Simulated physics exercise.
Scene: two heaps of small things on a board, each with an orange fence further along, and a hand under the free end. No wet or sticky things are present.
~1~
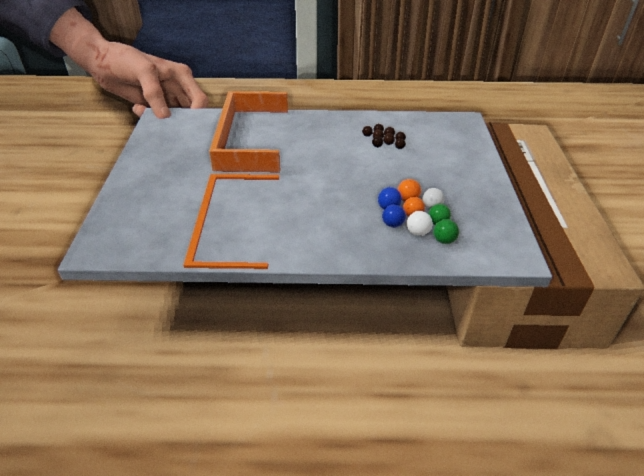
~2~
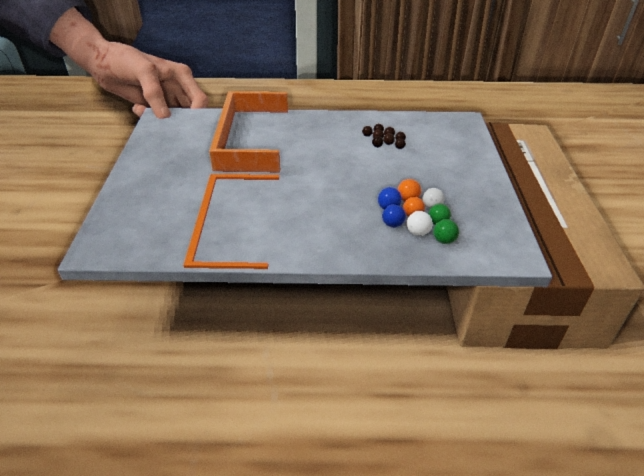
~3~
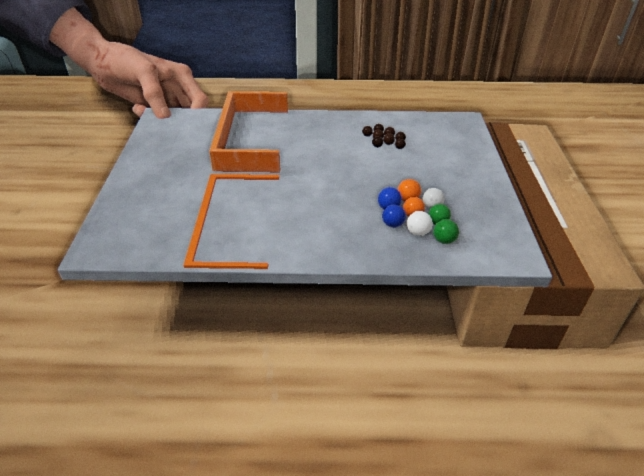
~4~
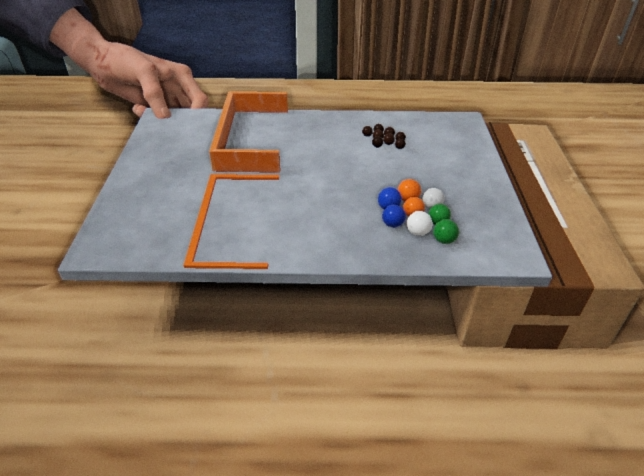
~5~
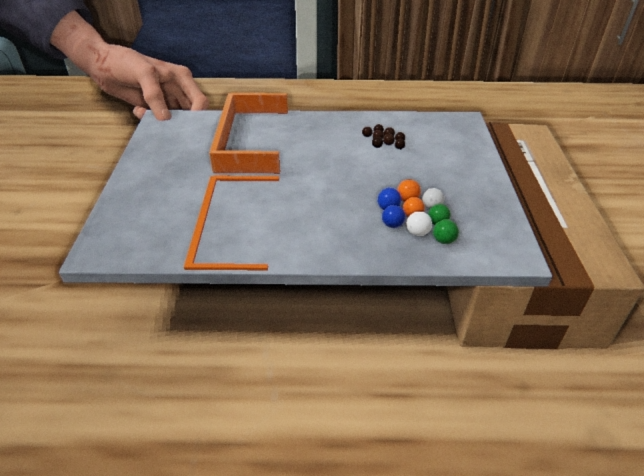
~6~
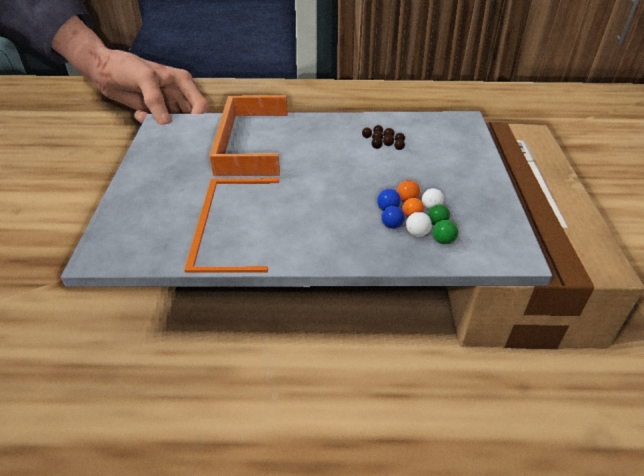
A hand at the left holds up the end of a grey board whose right side rests on a cardboard box, with colourful marbles, small dark balls and two orange fences on top. The board stays almost still, then its left end lowers very slightly with the hand, while both heaps stay put.
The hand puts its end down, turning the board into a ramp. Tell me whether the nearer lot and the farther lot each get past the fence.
The nearer lot: Yes, past it; the farther lot: No, held at it.
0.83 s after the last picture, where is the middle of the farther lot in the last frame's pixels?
(241, 180) or so.
Then, 0.44 s after the last picture, board sloping at 10°; nearer lot on its way down; farther lot on its way down.
Then, 0.83 s after the last picture, board resting at 15°; nearer lot all past its bar; farther lot has reached its bar.
By the end, board resting at 15°; nearer lot all past its bar; farther lot gathered behind its bar.
